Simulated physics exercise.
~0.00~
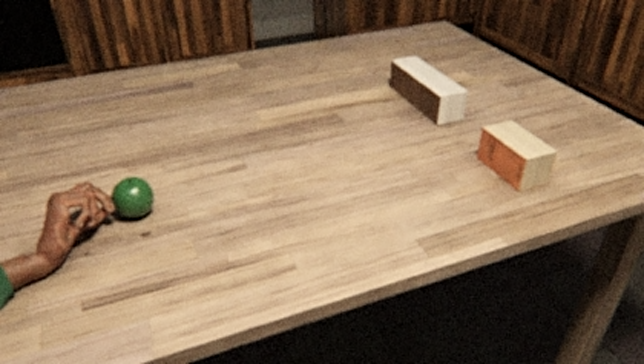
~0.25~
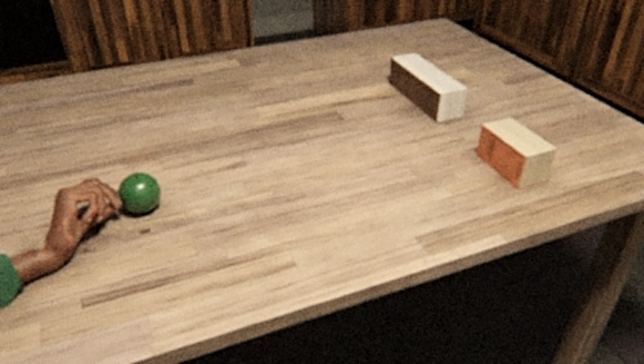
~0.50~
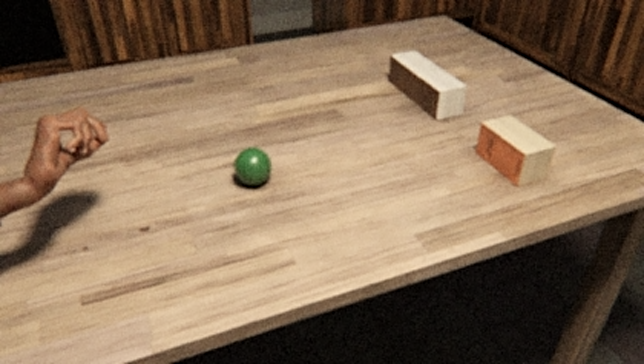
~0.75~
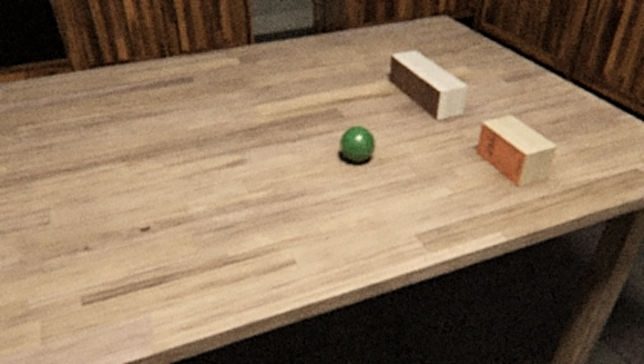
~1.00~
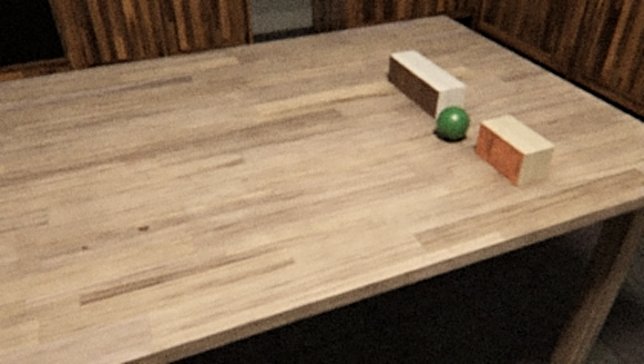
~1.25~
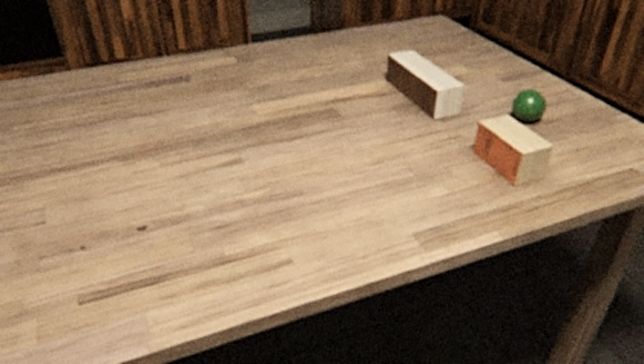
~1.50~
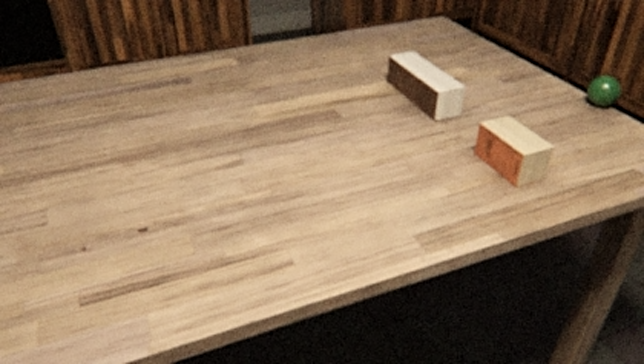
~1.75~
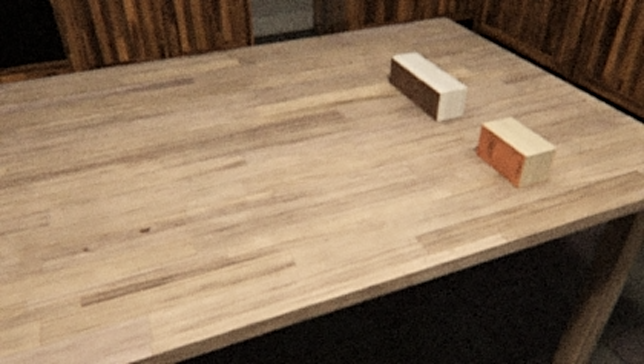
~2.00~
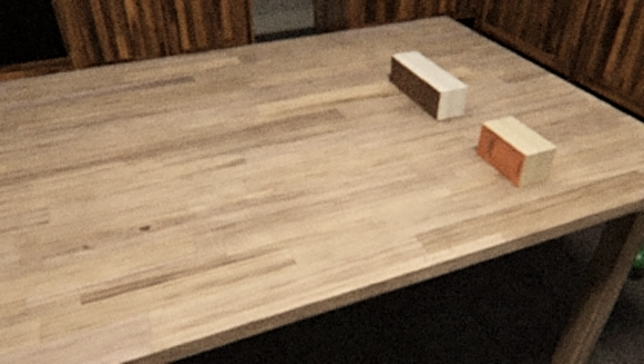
On a pale wooden table in a dim room with dark wood-panelled walls, a hand at the left rests behind a green ball-like apple, with two blocks standing apart toward the right. The hand nudges the apple rightward, then lets go and draws back out of view. The apple rolls on across the table toward the gap between the blocks. It passes between them without knocking either one and continues to the far right edge. It then disappears from view, and a bit of green shows low at the right, below the tabletop, while both blocks remain in place.
